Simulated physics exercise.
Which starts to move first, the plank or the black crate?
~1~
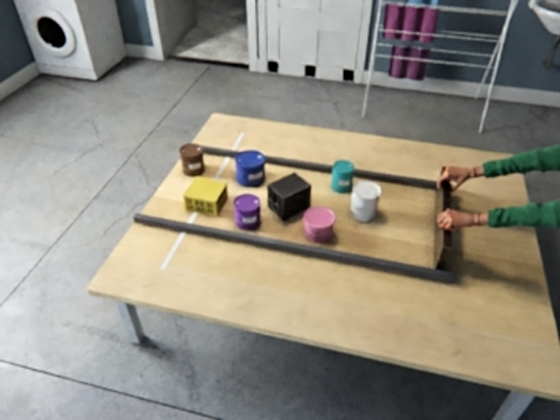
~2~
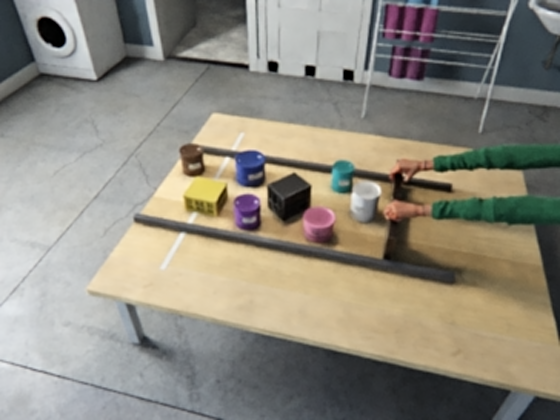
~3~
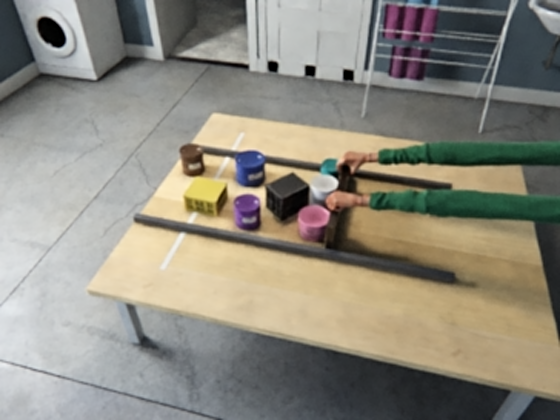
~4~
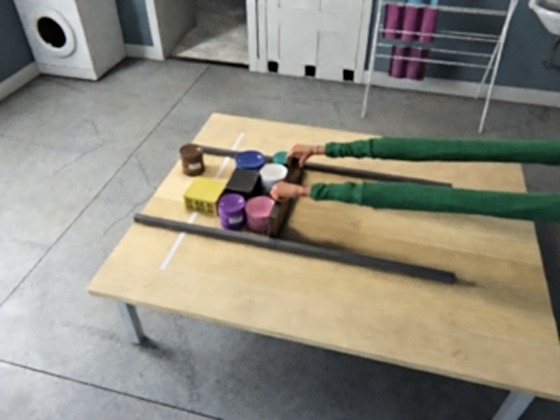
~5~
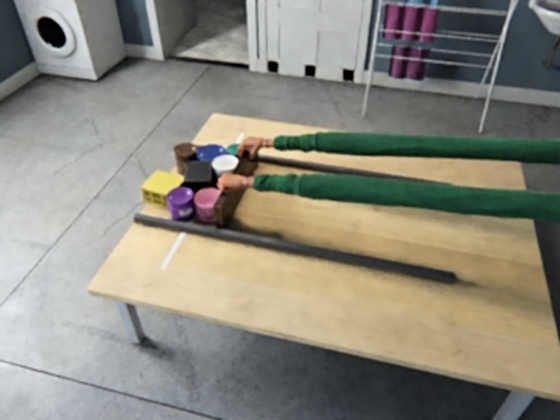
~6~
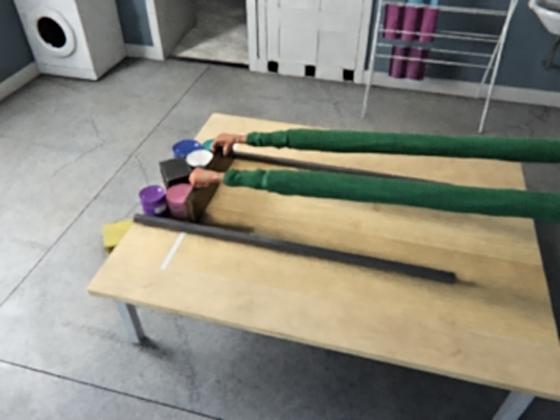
The plank starts to move first. The black crate stays in place until the plank has pushed the nearer canisters along toward it.
On a wooden table, green-sleeved arms pushing a plank left, bunching canisters and crates until the yellow and brown ones drop off.
